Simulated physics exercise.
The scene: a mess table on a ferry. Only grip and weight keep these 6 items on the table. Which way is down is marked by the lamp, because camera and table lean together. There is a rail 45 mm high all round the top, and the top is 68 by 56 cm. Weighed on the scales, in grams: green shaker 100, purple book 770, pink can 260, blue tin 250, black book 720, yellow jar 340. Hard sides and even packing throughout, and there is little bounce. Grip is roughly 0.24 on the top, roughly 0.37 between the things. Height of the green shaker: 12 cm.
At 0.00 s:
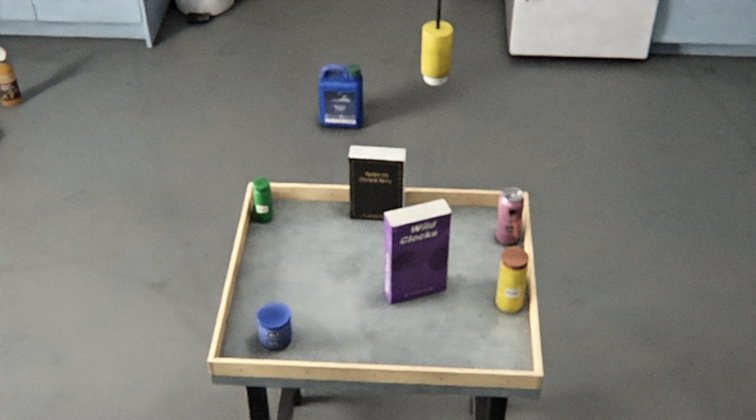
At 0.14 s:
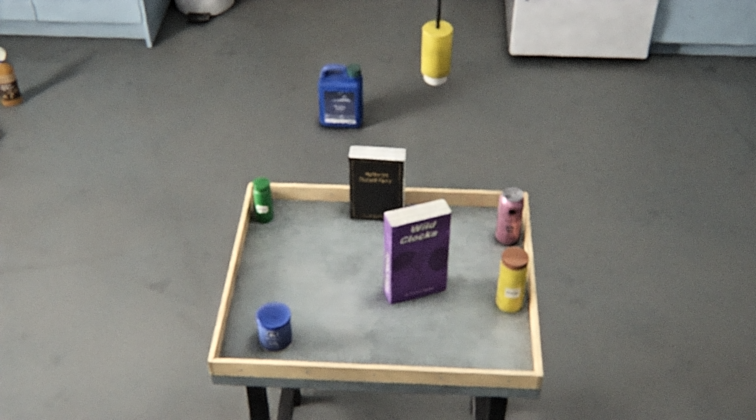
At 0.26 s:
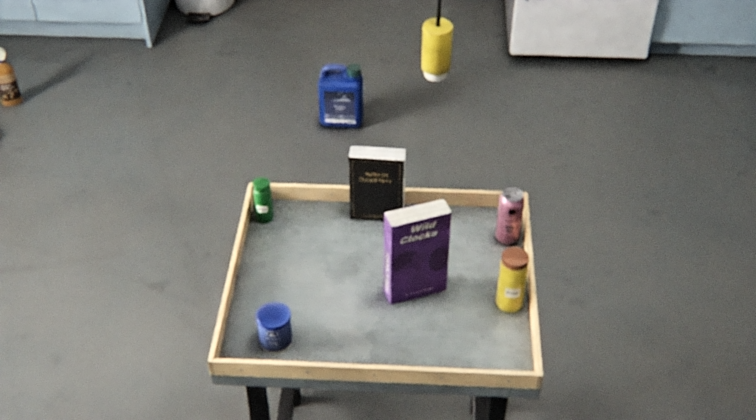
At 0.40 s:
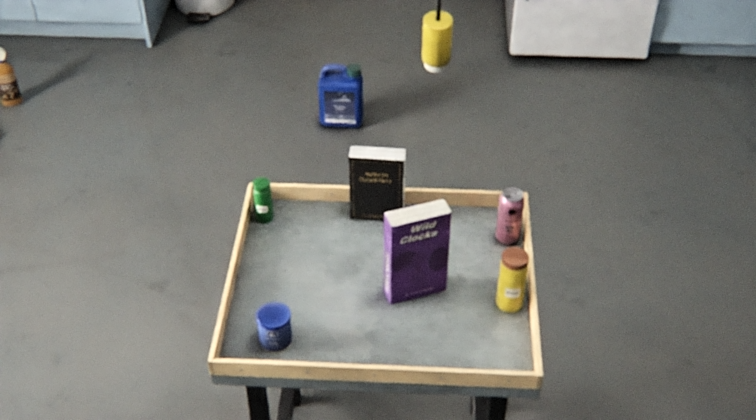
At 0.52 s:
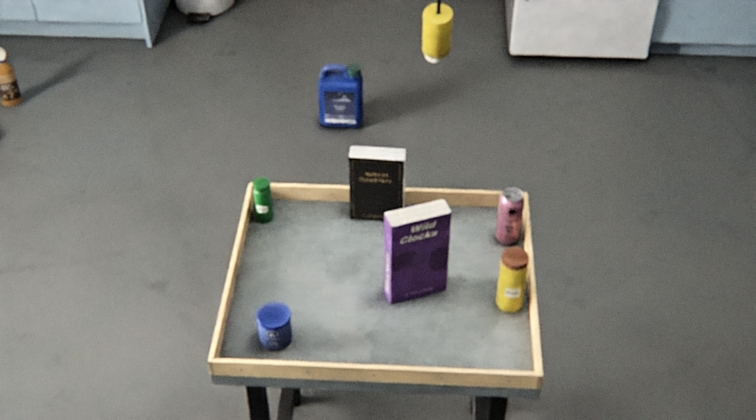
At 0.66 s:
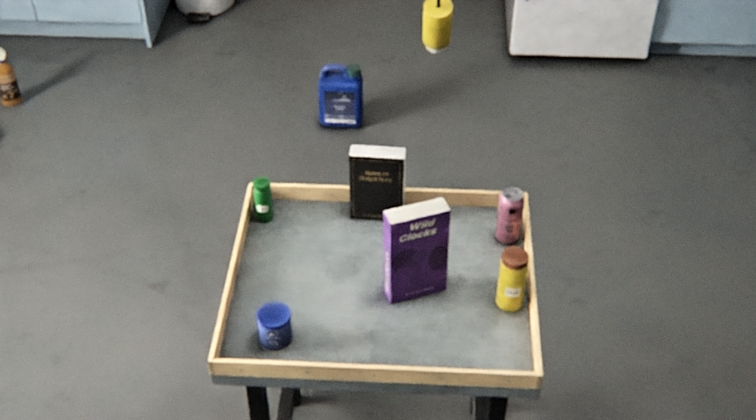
A table holding two books and small containers stays still while a hanging yellow cylinder rises slightly.
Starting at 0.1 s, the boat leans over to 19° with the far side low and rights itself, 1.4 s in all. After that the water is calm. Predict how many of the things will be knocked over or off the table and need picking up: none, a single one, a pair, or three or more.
A pair of them.
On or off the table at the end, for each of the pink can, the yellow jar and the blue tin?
Afterwards, the pink can stays on its support, the yellow jar stays on its support, and the blue tin stays on its support.
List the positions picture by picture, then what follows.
The first picture shows boat level; green shaker (263, 200); purple book (416, 253).
The second picture shows boat level; black book (377, 185); yellow jar (512, 280).
The third picture shows heel 2°, far side down; pink can (510, 217); blue tin (275, 328).
The fourth picture shows heel 7°, far side down; black book (377, 185); yellow jar (512, 280).
The fifth picture shows heel 12°, far side down; pink can (510, 217); blue tin (275, 328).
The sixth picture shows heel 17°, far side down; green shaker (263, 200); purple book (416, 252).
Around 1.06 s, heel 13°, far side down; black book now off the table; purple book on its side near (397, 234); green shaker shifted 5 cm near (266, 187).
Around 1.26 s, heel 5°, far side down; purple book on its side near (395, 231); green shaker shifted 5 cm near (266, 187); yellow jar shifted 14 cm.
Finally (2.0 s), off the table, black book; on their side or leaning hard on the table, purple book; not toppled but over 5 cm from the start, green shaker, pink can, blue tin and yellow jar. In the last view, green shaker near (266, 187), purple book near (395, 231).
